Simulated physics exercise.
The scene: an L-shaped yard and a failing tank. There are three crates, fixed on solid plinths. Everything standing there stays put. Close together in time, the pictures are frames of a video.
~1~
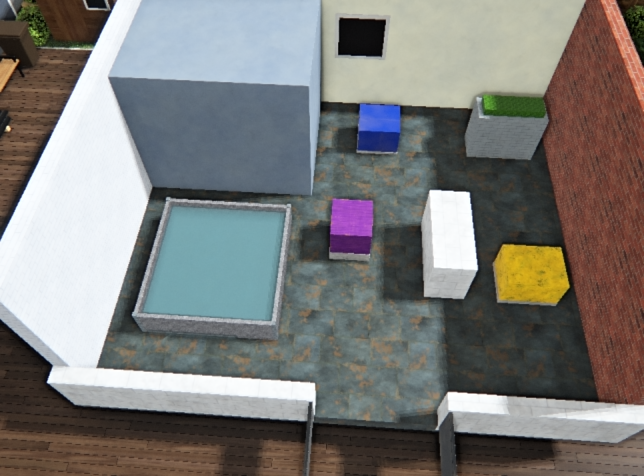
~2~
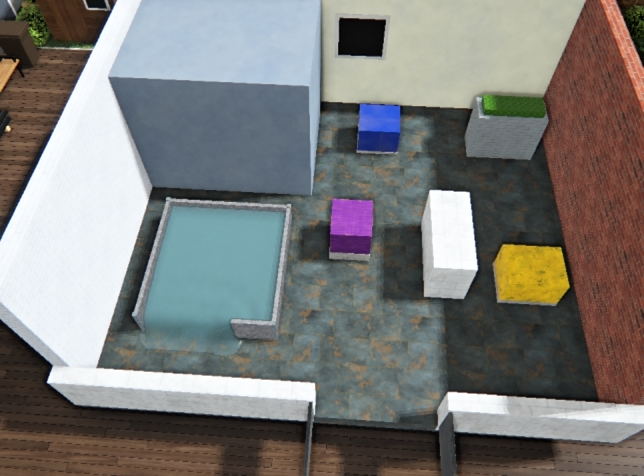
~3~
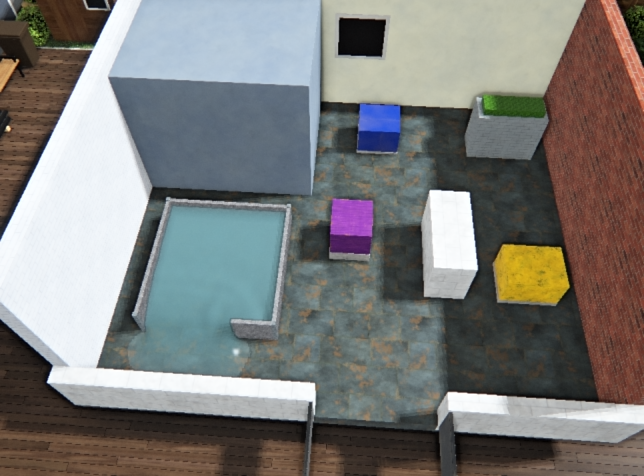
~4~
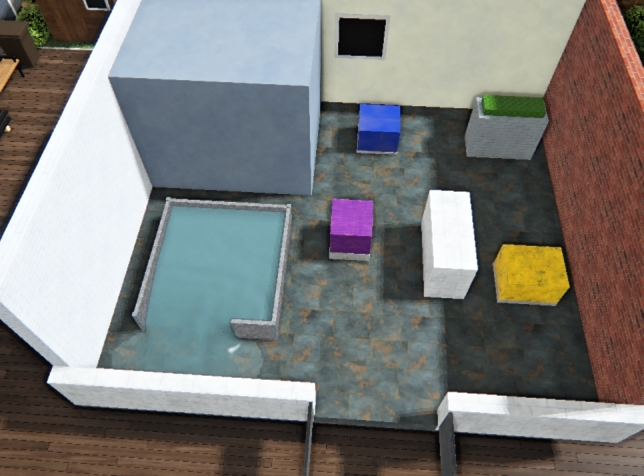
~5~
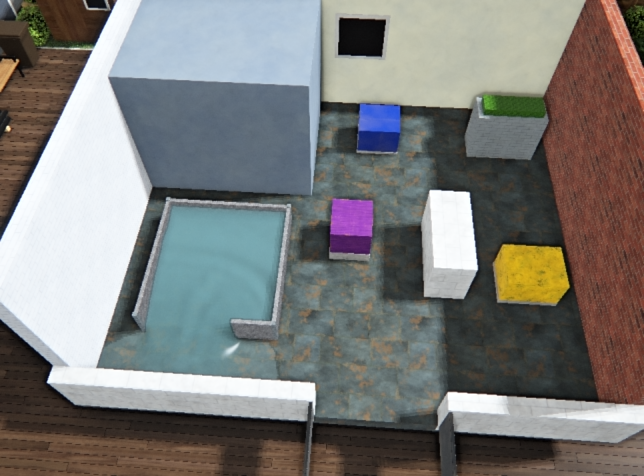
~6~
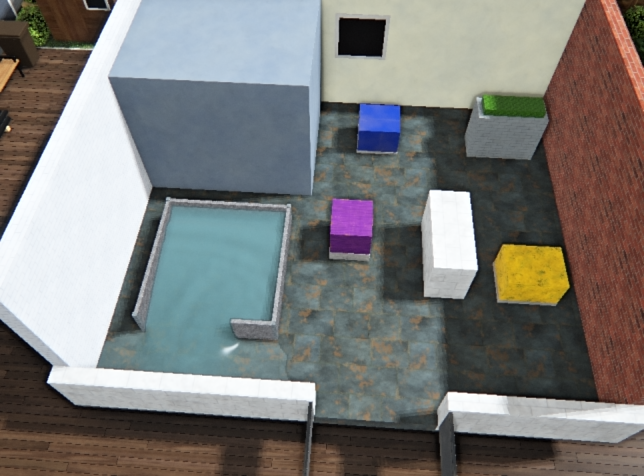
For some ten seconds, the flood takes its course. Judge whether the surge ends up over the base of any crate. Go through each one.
Outcome: The yellow crate is left wet. The blue crate is left dry. The purple crate is left dry.
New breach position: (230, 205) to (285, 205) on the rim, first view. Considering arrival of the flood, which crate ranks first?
First in line is the purple one.
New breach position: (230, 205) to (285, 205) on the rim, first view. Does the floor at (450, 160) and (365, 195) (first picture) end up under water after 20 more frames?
Taking them in turn: Underwater, then underwater.
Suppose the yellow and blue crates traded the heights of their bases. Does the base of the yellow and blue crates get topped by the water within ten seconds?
Yellow crate: Is reached; blue crate: Stays clear.
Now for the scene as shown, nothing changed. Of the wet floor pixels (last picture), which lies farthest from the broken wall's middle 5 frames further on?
Roughly at (354, 403).
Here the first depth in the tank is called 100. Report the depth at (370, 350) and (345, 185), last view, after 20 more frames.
Close to 10 per cent for the first and close to 0 per cent for the second.
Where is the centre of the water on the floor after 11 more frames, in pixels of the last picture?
Point: (206, 312).
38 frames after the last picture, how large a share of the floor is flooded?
About 70 in a hundred.
A moment on, water covers 10 % of the floor; the yellow crate not reached, the blue crate not reached, the purple crate not reached.
Next, water covers 25 % of the floor; the yellow crate not reached, the blue crate not reached, the purple crate not reached.
Then, water covers 45 % of the floor; the yellow crate water round its plinth, the blue crate not reached, the purple crate water round its plinth.
Later, water covers 70 % of the floor; the yellow crate water round its plinth, the blue crate water round its plinth, the purple crate water round its plinth.
In the end, water covers 85 % of the floor; the yellow crate was topped, the blue crate stayed above the water, the purple crate stayed above the water.
